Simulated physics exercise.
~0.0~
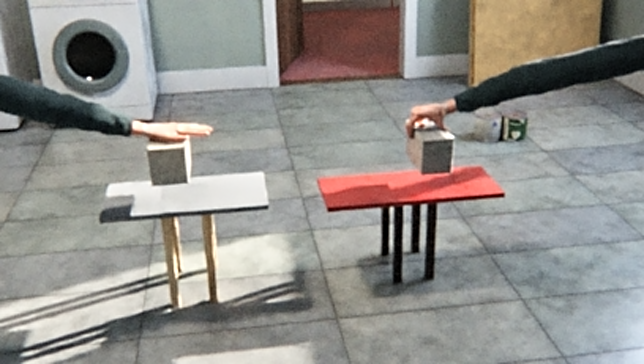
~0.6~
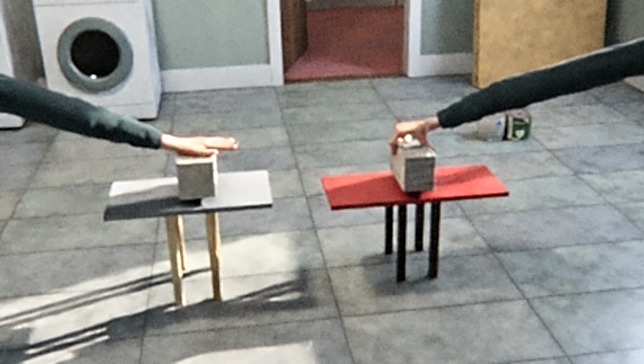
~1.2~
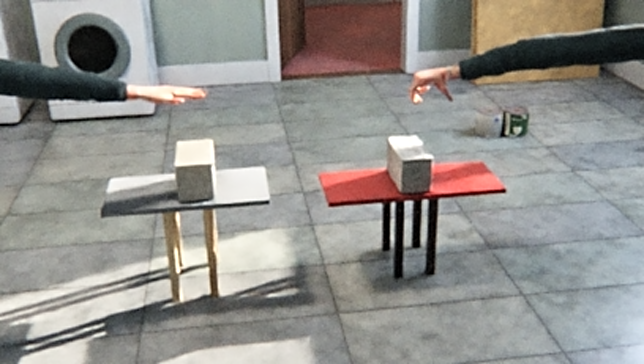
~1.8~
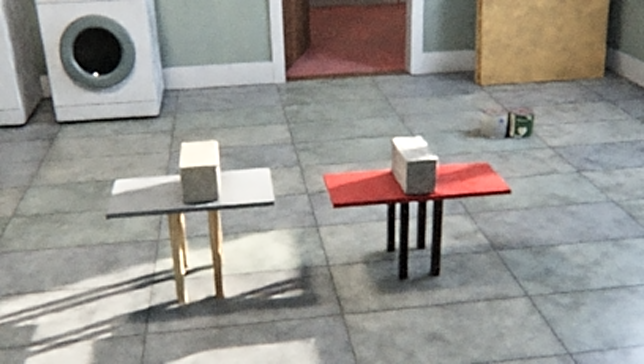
Two hands setting pale blocks on a grey table and a red table, then letting go as both tables stay steady.
